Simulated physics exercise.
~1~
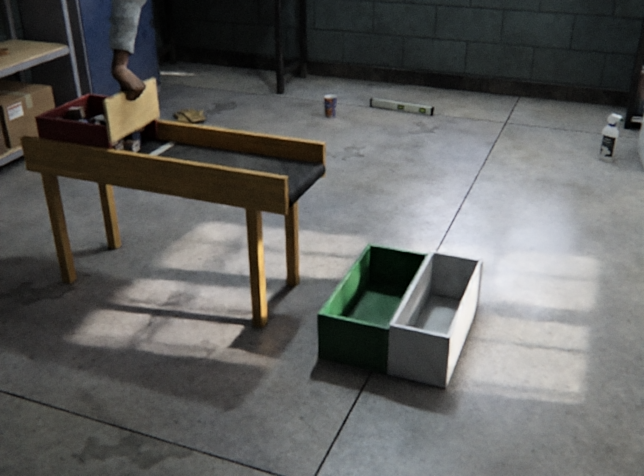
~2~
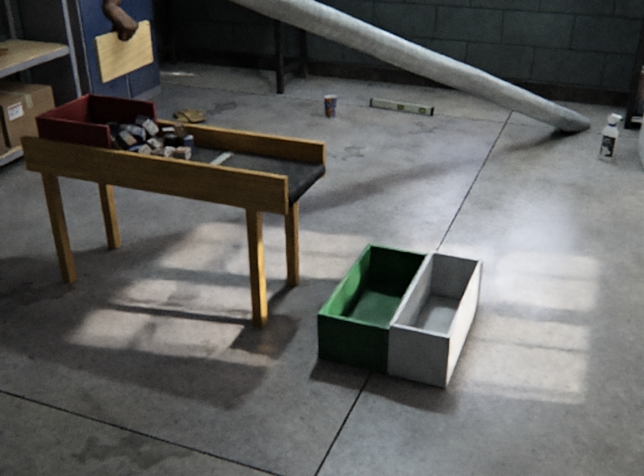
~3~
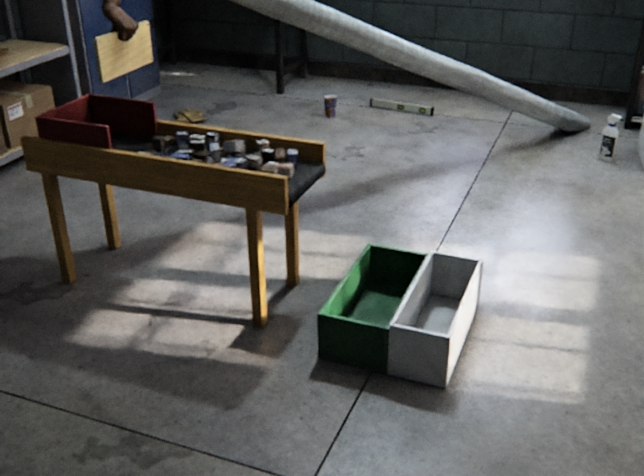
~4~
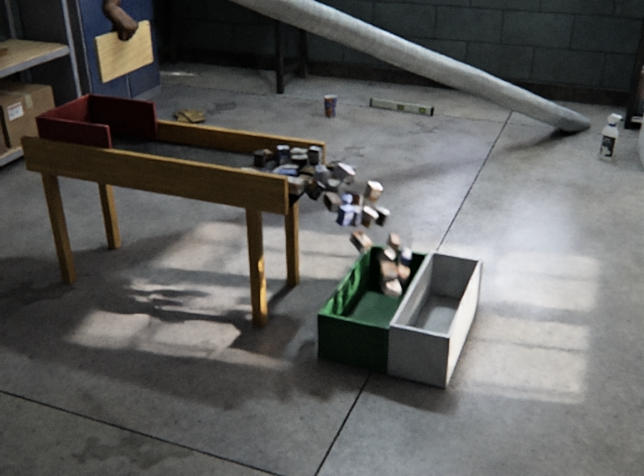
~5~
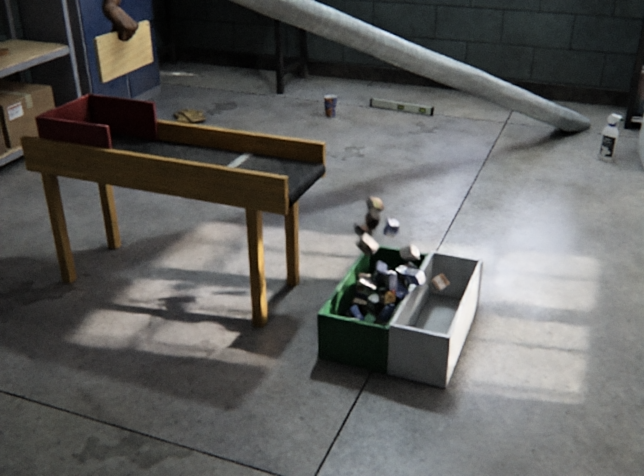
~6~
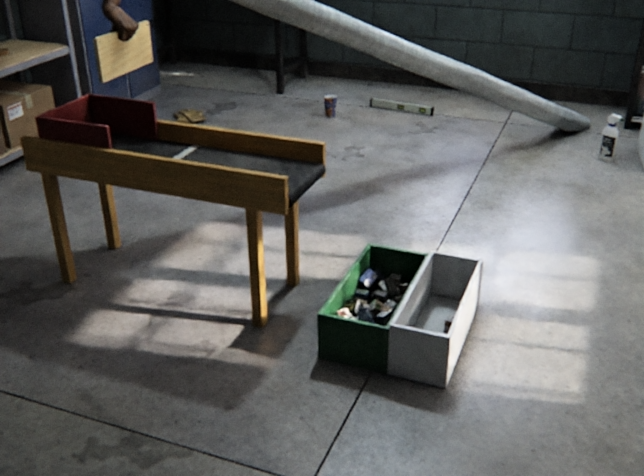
In a workshop, a hand lifts a gate and small cartons ride off a belt, nearly all landing in the green bin.
